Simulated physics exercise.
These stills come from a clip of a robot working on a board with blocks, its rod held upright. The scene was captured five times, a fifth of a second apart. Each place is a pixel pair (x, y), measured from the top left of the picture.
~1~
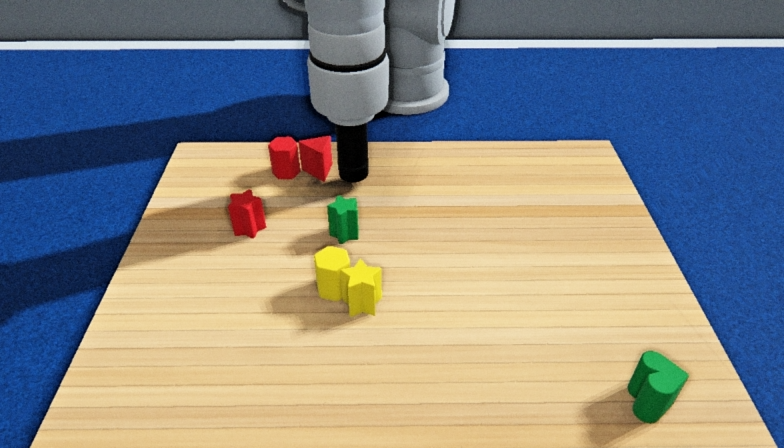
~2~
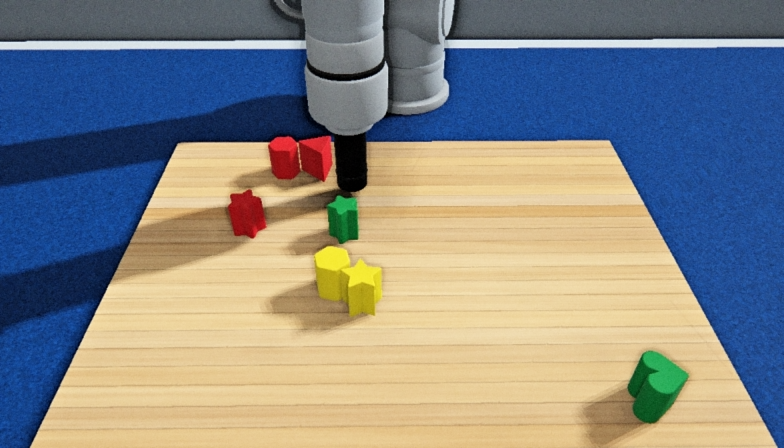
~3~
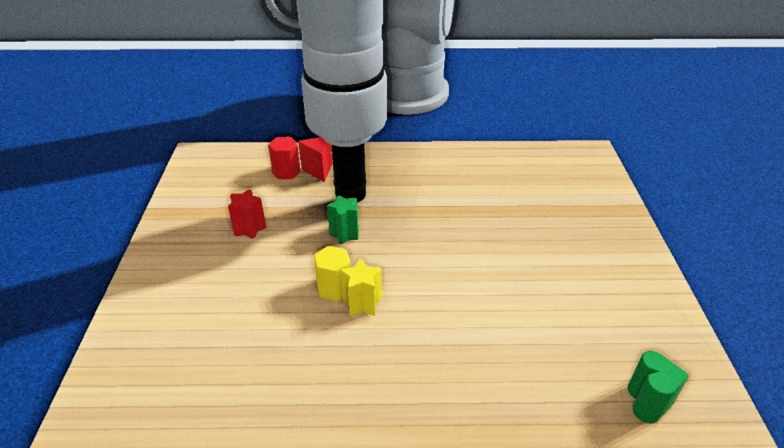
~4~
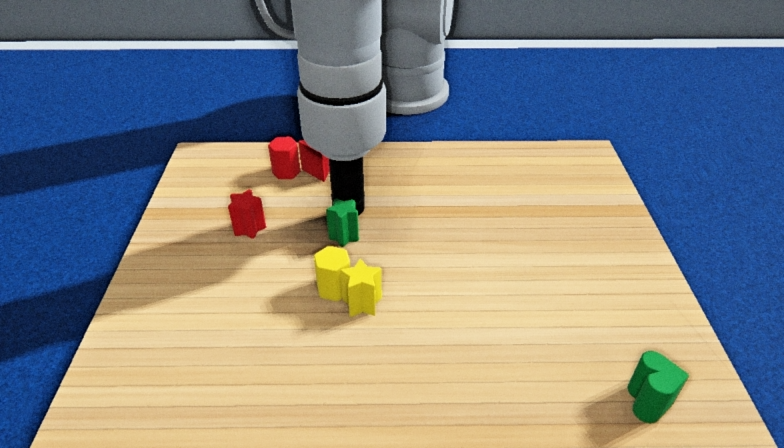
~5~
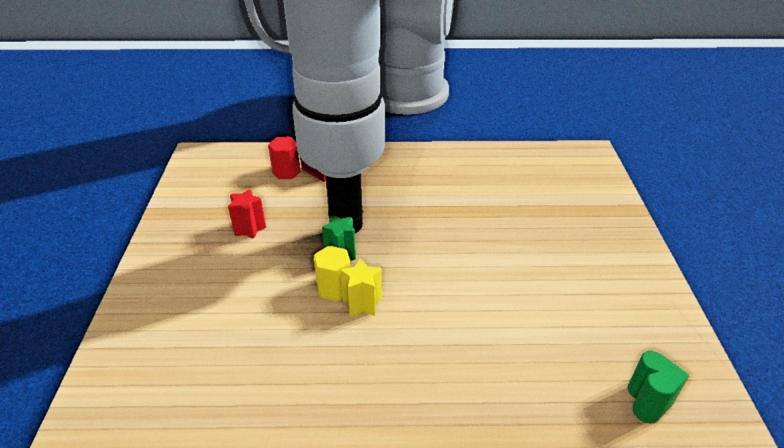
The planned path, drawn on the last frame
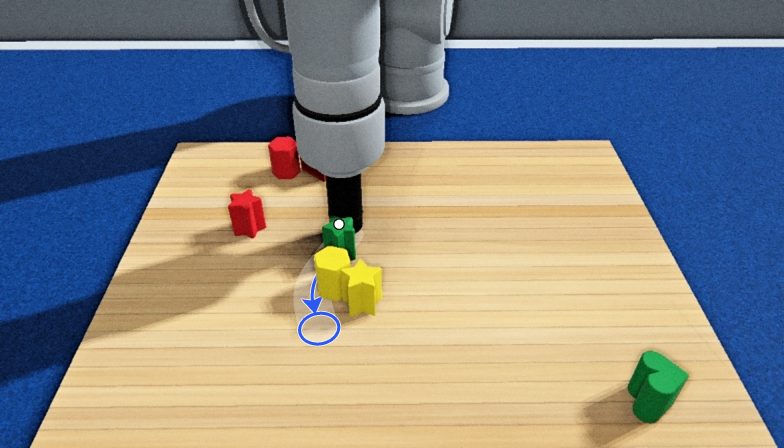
A robot arm moved its black rod toward the viewer across a wooden board and pushed the green star block up close behind the yellow blocks, while the red blocks and green heart stayed still.
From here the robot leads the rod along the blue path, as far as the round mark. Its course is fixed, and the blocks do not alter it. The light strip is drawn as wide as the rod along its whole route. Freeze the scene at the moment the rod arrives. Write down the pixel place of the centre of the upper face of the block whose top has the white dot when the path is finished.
The centre of its top will be at (288, 318).
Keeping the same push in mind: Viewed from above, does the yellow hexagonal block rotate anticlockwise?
That would be a yes.
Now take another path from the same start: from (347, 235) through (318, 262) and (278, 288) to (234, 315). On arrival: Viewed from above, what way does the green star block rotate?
Seen from above, its turn is counter-clockwise.
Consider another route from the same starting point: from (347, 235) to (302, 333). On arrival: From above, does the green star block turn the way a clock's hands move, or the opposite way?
Looking down on the board, it turns clockwise.
The line goes from (347, 235) through (327, 262) and (312, 293) to (319, 328); the dot is on the green star block.
On the path given first. One third of the way, rod at (325, 253); yellow hexagonal block at (324, 277), turned 35° anticlockwise; green star block at (319, 253); yellow star block at (362, 277), turned 30° anticlockwise.
Two thirds of the way, rod at (311, 284); yellow hexagonal block at (324, 306), turned 95° anticlockwise; green star block at (301, 287); yellow star block at (362, 277), turned 30° anticlockwise.
At the end, rod at (318, 319); yellow hexagonal block at (329, 327), turned 140° anticlockwise; green star block at (288, 318), turned 35° clockwise; yellow star block at (362, 277), turned 30° anticlockwise.
